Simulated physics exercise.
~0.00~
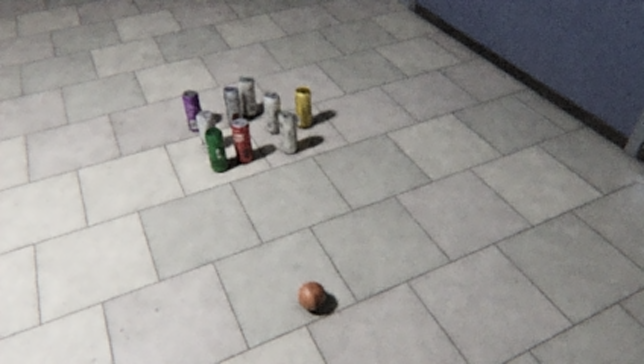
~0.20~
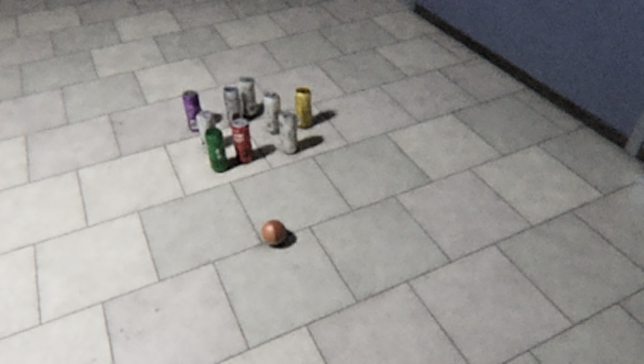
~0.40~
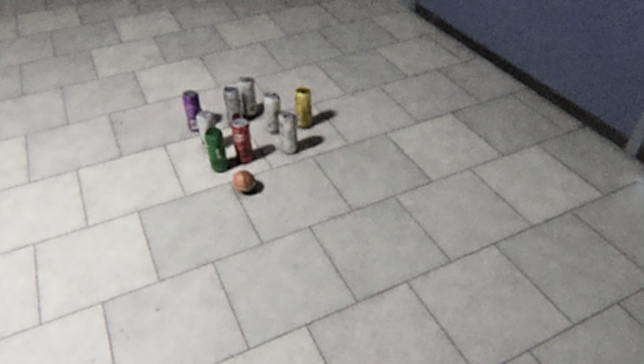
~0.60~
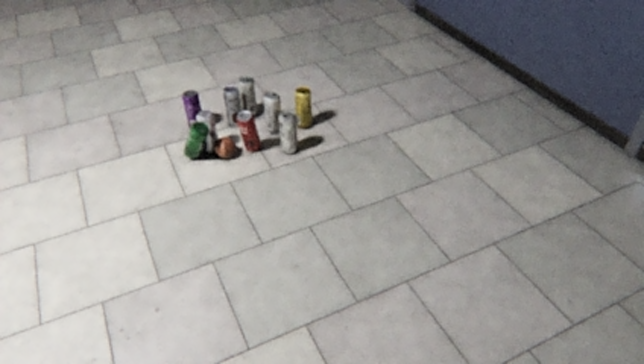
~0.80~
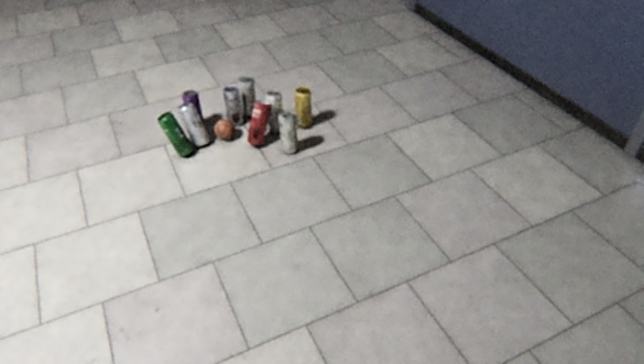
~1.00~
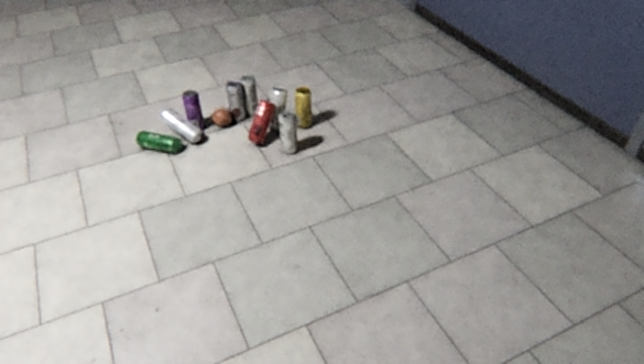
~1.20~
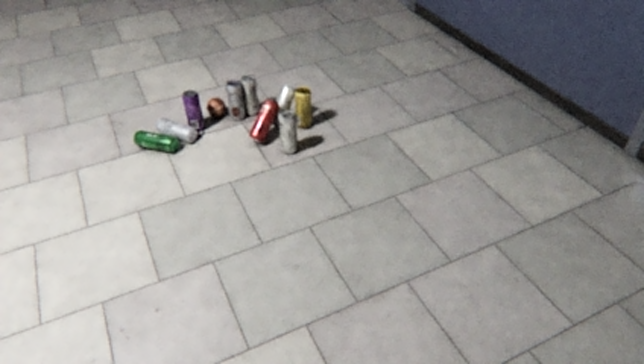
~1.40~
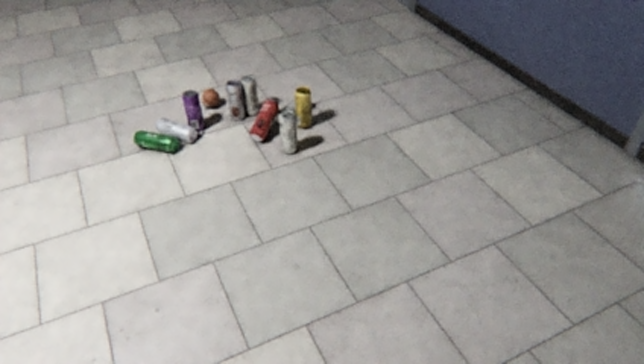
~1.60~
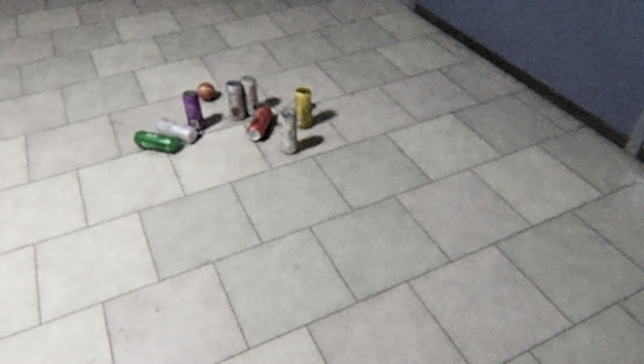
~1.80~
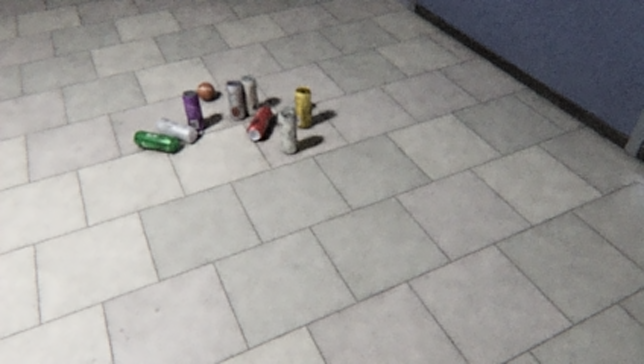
A wooden ball rolling into a cluster of upright cans, toppling the green, red and some silver ones, yellow still standing.
